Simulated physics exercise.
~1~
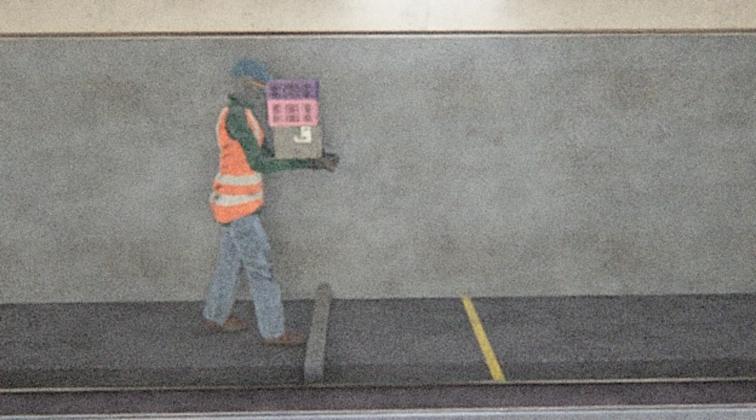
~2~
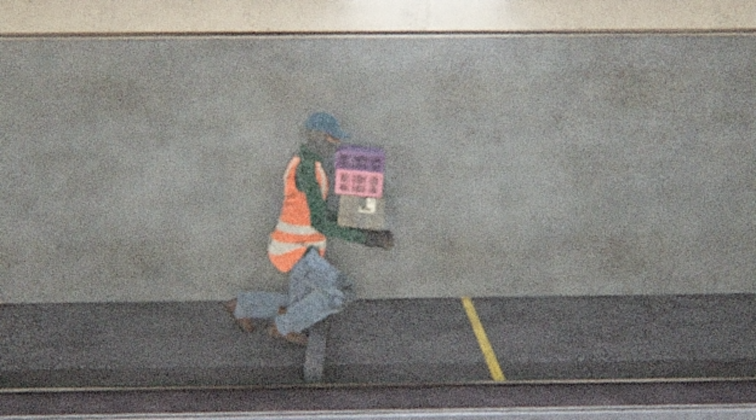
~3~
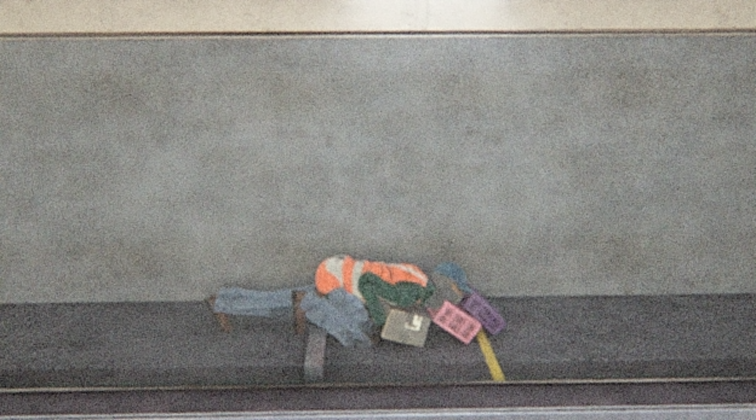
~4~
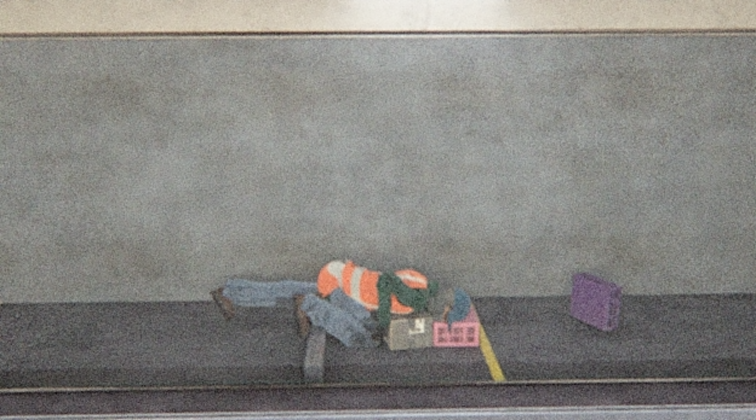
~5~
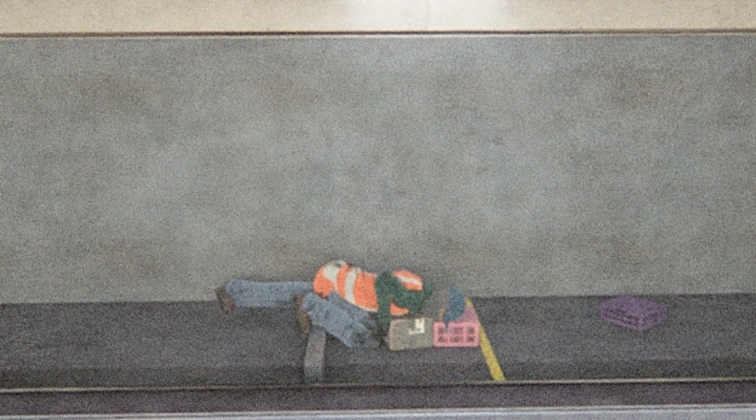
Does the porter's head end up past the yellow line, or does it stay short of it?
The porter's head stays short of the yellow line. The porter ends up lying on the floor with the head close to the line but not past it.
